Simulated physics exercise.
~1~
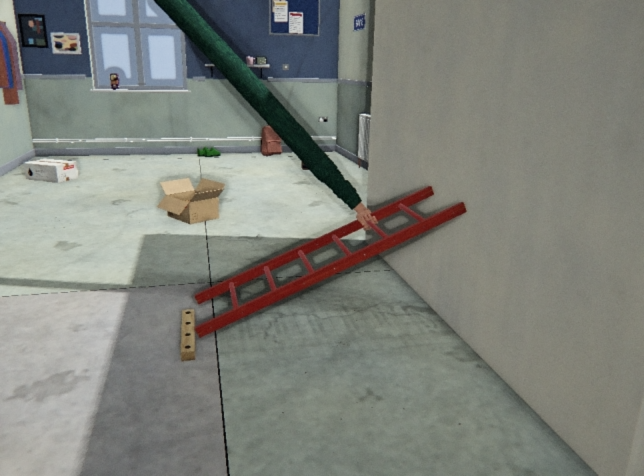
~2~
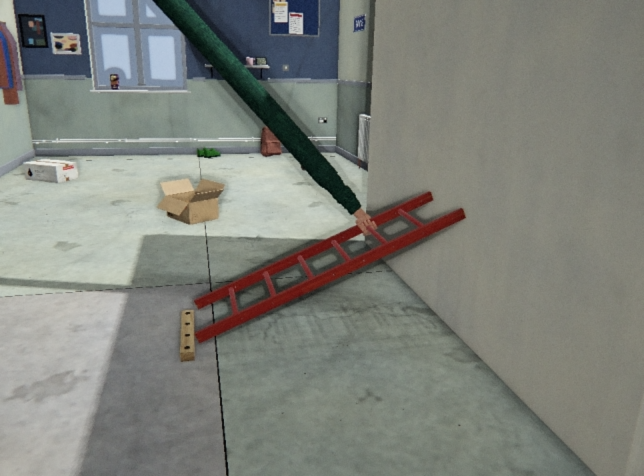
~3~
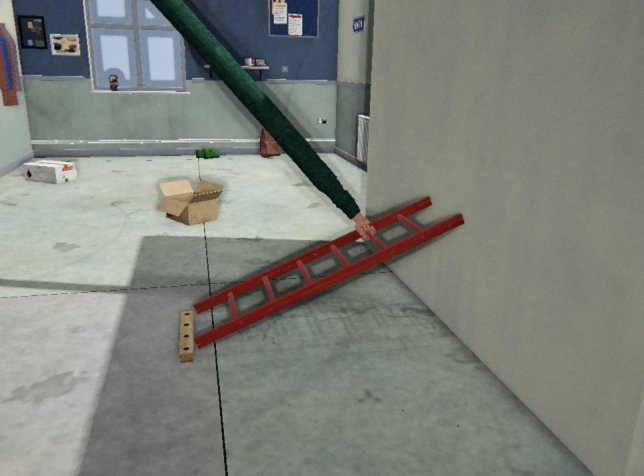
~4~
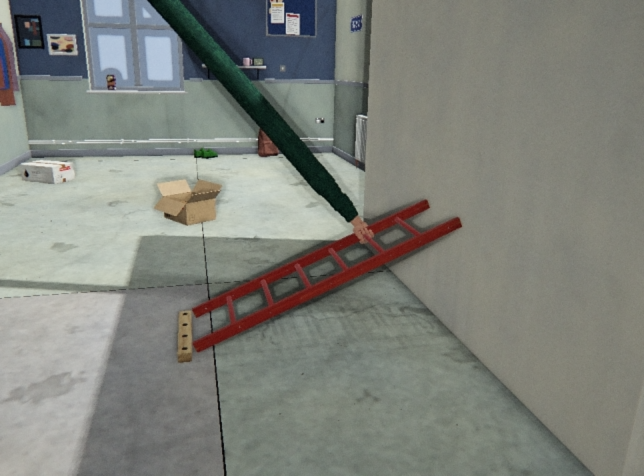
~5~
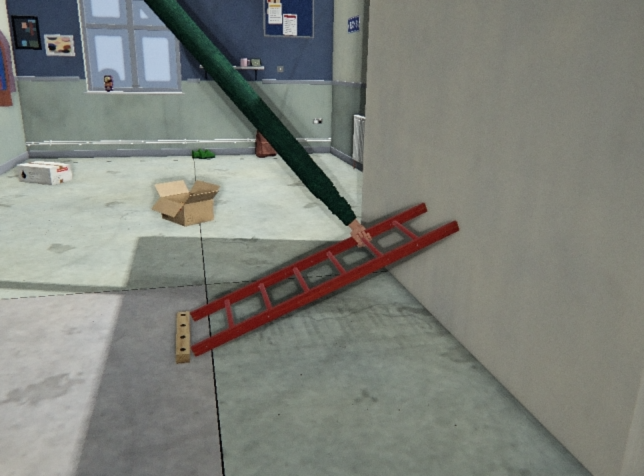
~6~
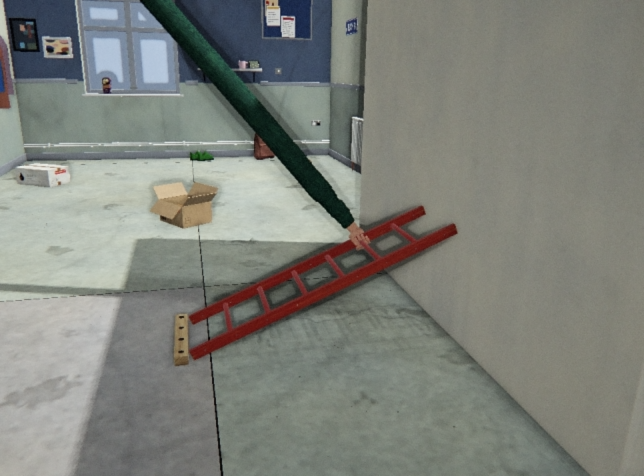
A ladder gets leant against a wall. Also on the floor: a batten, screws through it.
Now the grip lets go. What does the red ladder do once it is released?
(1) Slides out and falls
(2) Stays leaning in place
(2) Stays leaning in place.
Then, 0.10 s after the last picture, red ladder moving near (318, 278).
Then, 0.30 s after the last picture, red ladder at rest near (318, 278).
At rest, the red ladder stays up, near (318, 278).
